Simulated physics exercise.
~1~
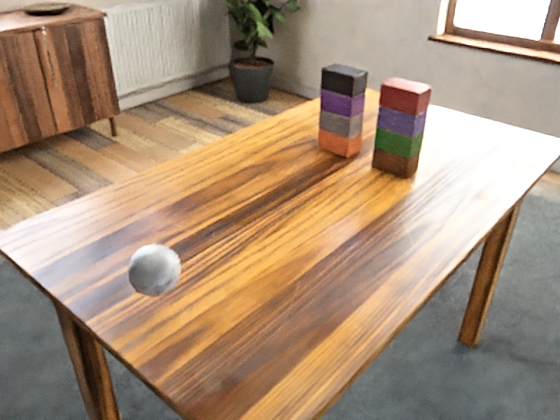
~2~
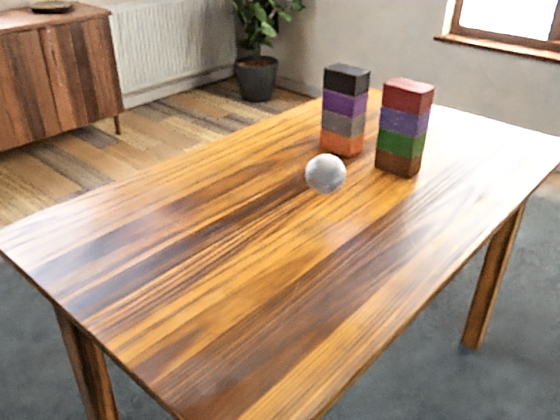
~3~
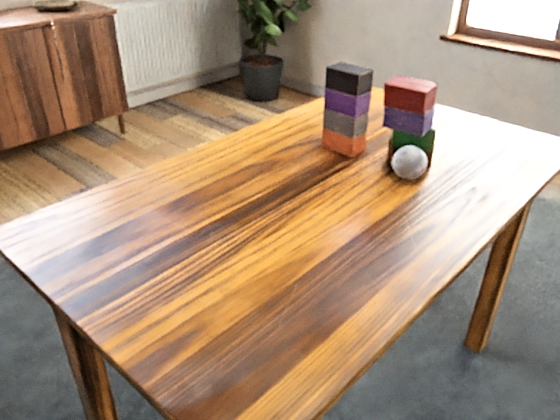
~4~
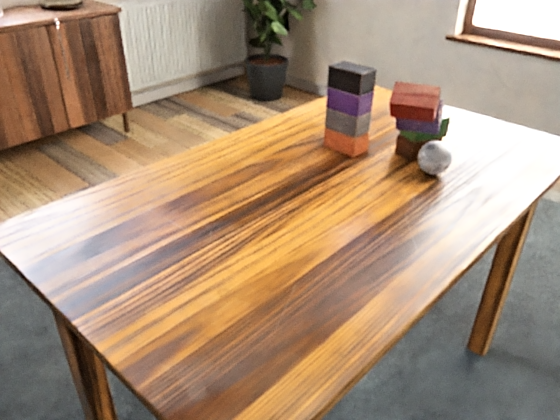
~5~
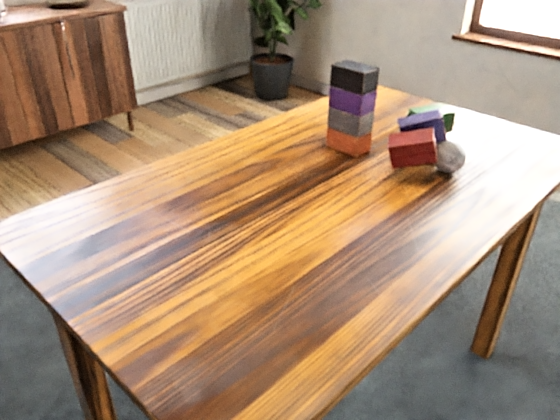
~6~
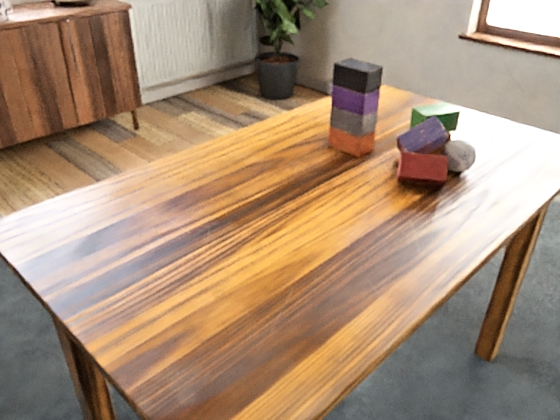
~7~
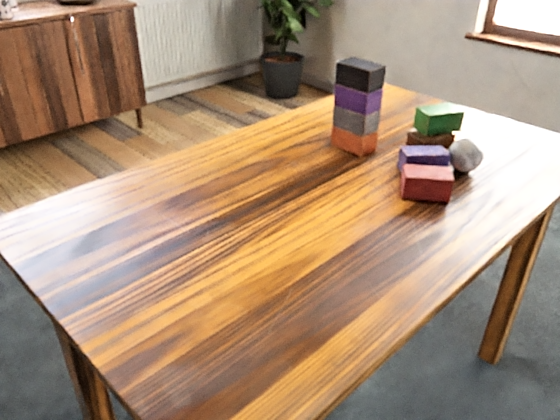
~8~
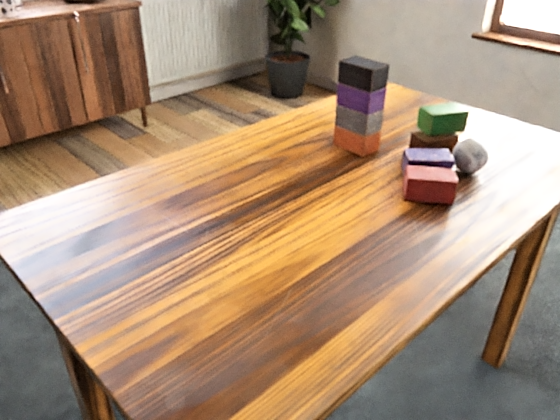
A striped wooden table stands in a room with a cabinet, a radiator and a potted plant behind it, seen from above one side as the view drifts slightly. Two stacks of four blocks stand toward the far right, the left one black, purple, grey and orange, the right one red, blue, green and brown. A pale ball flies in from the left and strikes the right stack low down, pushing the green and brown blocks back. The red and blue blocks tip forward and tumble over. They settle upside down in front of the brown block, with green still on top of it and the ball resting beside them, while the left stack stays standing.
